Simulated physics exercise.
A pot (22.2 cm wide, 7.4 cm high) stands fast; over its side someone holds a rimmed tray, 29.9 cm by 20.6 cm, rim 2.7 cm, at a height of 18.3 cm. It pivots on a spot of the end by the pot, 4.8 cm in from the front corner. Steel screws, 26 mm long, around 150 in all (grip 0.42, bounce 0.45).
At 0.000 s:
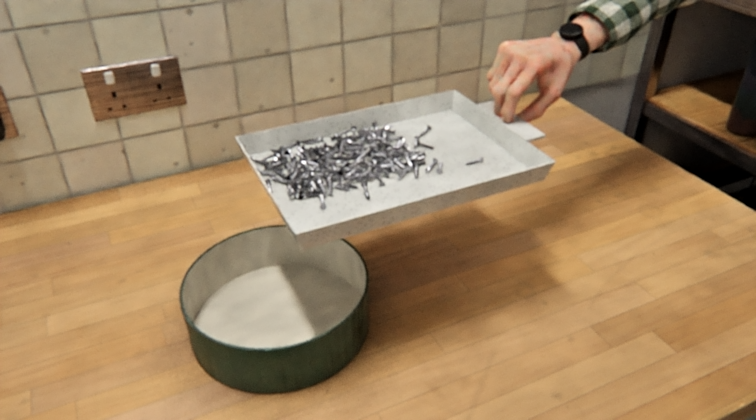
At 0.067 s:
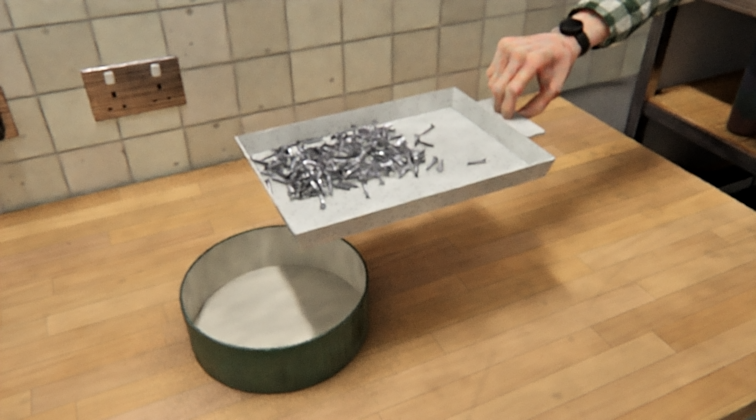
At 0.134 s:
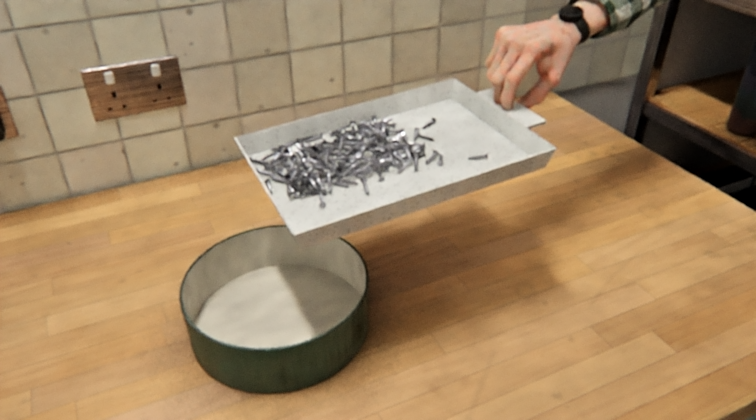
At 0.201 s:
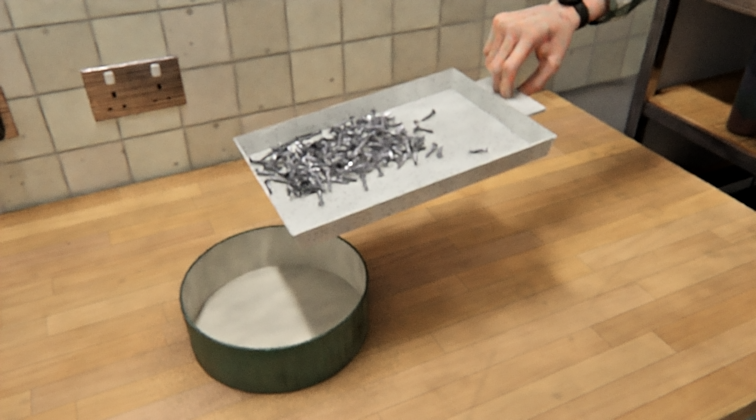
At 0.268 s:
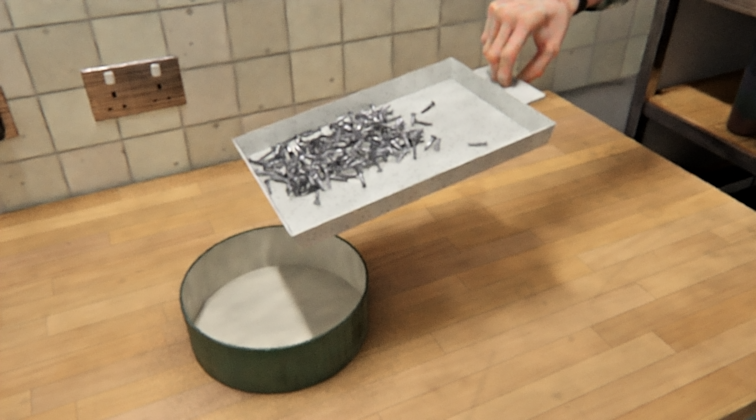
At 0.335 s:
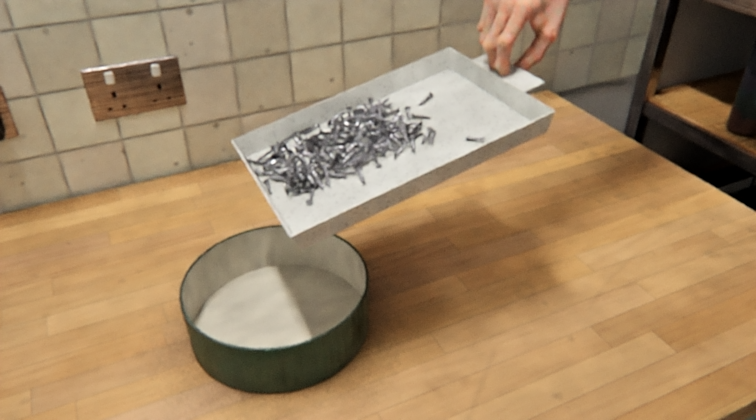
On a wooden worktop by a tiled wall, a hand at the right end of a rimmed metal tray raises that end, tilting the tray leftward above a green-sided round pot, while the heaped steel screws shift slightly left.
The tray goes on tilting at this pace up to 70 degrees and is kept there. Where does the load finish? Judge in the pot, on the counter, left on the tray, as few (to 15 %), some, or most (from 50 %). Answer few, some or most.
In the pot: Some; on the counter: Few; left on the tray: Most.
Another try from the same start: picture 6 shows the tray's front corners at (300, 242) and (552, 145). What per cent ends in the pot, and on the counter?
Pot 0, counter 5.
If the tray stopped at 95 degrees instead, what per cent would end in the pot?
Then about 85 per cent.
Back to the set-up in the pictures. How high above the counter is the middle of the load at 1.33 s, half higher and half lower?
Some 20 cm.
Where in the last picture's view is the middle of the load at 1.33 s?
Around (266, 167).
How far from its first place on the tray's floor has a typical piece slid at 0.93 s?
Roughly 5 cm.
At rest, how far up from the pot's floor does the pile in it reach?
Roughly 1.0 cm.
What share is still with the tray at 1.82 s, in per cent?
Some 95 per cent of the load.
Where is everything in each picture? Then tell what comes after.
Tray tilt 0 degrees, front corners at (300, 228) and (547, 160); middle of the pieces at (354, 158); pot at (275, 279), in the first picture.
Tray tilt 1 degrees, front corners at (299, 228) and (547, 157); middle of the pieces at (354, 157), in the second picture.
Tray tilt 3 degrees, front corners at (298, 228) and (548, 147), lowest corner left back; middle of the pieces at (354, 153), in the third picture.
Tray tilt 6 degrees, front corners at (297, 229) and (548, 135), lowest corner left back; middle of the pieces at (353, 149), in the fourth picture.
Tray tilt 9 degrees, front corners at (295, 229) and (547, 123), lowest corner left back; middle of the pieces at (352, 145), in the fifth picture.
Tray tilt 12 degrees, front corners at (294, 230) and (546, 111), lowest corner left back; middle of the pieces at (336, 144); pot at (275, 279). The tray's pace is about 45 degrees a second, in the sixth picture.
After 0.93 s, tilt 39 degrees; the tray holds 100 %, the pot 0 %.
Then, at 1.33 s, tilt 57 degrees; the tray holds 100 %, the pot 0 %.
After 1.82 s, tilt 70 degrees; the tray holds 95 %, the pot 5 %.
In the end, at 3.3 s, pot 25 %, counter 5 %, tray 75 %.
